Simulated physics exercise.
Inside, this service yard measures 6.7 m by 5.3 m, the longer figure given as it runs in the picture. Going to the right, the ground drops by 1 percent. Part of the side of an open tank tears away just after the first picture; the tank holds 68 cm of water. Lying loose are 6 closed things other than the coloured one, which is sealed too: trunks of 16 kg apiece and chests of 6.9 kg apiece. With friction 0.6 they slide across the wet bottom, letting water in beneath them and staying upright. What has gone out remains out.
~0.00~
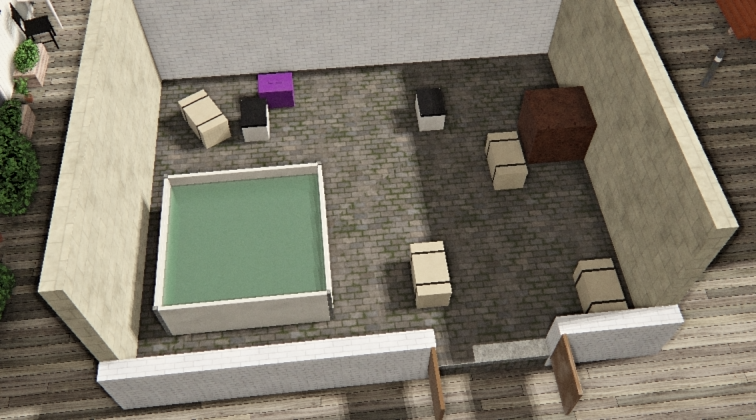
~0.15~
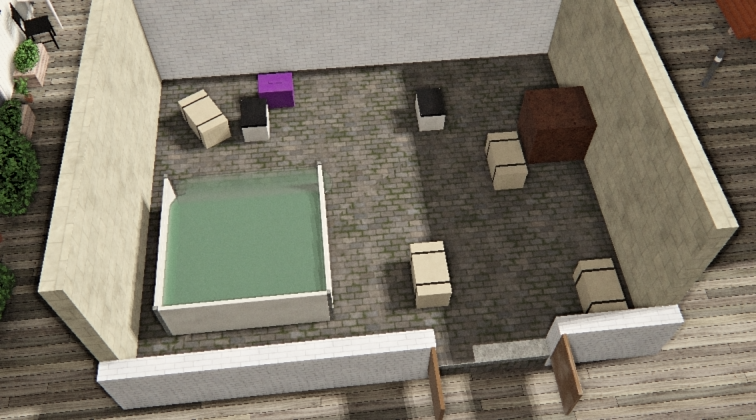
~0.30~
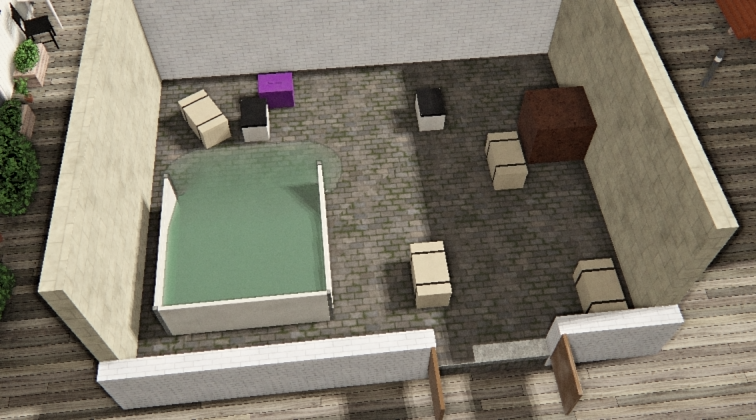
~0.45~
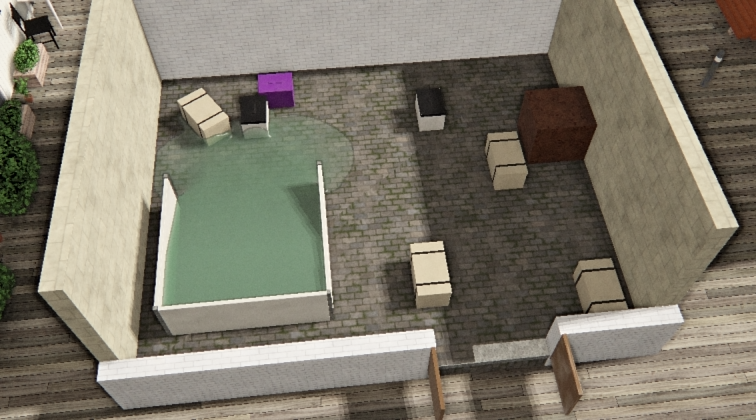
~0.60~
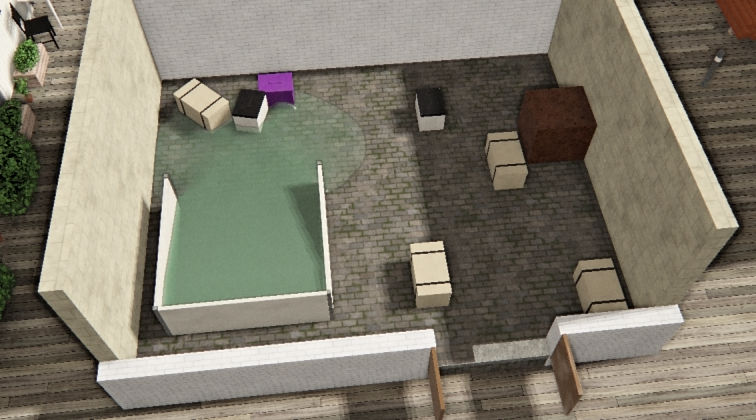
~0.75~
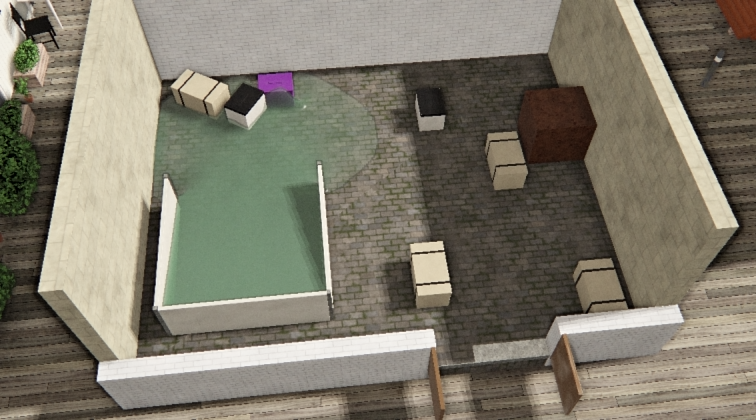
Green water spreads from the tank's open back side and shifts two pale boxes.
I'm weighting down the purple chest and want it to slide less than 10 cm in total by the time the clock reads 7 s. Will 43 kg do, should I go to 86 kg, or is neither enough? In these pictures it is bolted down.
Neither is enough.
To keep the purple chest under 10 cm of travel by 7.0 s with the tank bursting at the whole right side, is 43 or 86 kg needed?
Then I'd expect the light mass to do.
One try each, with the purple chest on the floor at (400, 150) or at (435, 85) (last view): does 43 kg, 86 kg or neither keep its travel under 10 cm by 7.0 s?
At the first place the small mass does it, and at the second you need the bigger mass.
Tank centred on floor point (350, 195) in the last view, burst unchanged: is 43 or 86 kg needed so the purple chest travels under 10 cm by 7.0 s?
Then both masses fall short.
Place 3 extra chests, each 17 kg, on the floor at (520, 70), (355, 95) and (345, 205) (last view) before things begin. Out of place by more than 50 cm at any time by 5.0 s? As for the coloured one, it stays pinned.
First one went beyond, second went beyond, third stayed within.
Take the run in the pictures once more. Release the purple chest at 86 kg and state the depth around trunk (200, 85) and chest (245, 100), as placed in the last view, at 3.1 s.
First about 28 cm, second about 27 cm.
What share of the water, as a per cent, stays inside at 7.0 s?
I'd say some 98 percent hasn't gone yet.
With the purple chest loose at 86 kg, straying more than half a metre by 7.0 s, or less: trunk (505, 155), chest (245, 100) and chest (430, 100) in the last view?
Above, above, above.
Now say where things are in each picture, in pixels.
The first picture shows the purple chest at (275, 83) rests on the ground; 4.2 m2 under water; 0 of 7 have shifted.
The second picture shows the purple chest at (275, 83) rests on the ground; 5.4 m2 under water; 0 of 7 have shifted.
The third picture shows the purple chest at (275, 83) rests on the ground; water covers 6.8 m2; 0 of 7 have shifted.
The fourth picture shows the purple chest at (275, 83), on the bottom; water covers 8.3 m2; 1 of 7 have shifted.
The fifth picture shows the purple chest at (275, 83), on the bottom; water covers 9.8 m2; 2 of 7 have shifted.
The sixth picture shows the purple chest at (275, 83), on the bottom; water covers 11.3 m2; 2 of 7 have shifted.
After 1.4 s the purple chest would be 47 cm from its start with 43 kg and 26 cm from its start with 86 kg; 17 cm of water round it then.
After 3.1 s the purple chest would be 253 cm from its start with 43 kg and 116 cm from its start with 86 kg; 23 cm of water round it then.
After 4.9 s the purple chest would be 357 cm from its start with 43 kg and 135 cm from its start with 86 kg; 9 cm of water round it then.
After 7.0 s the purple chest would be 382 cm from its start with 43 kg and 135 cm from its start with 86 kg; 12 cm of water round it then.
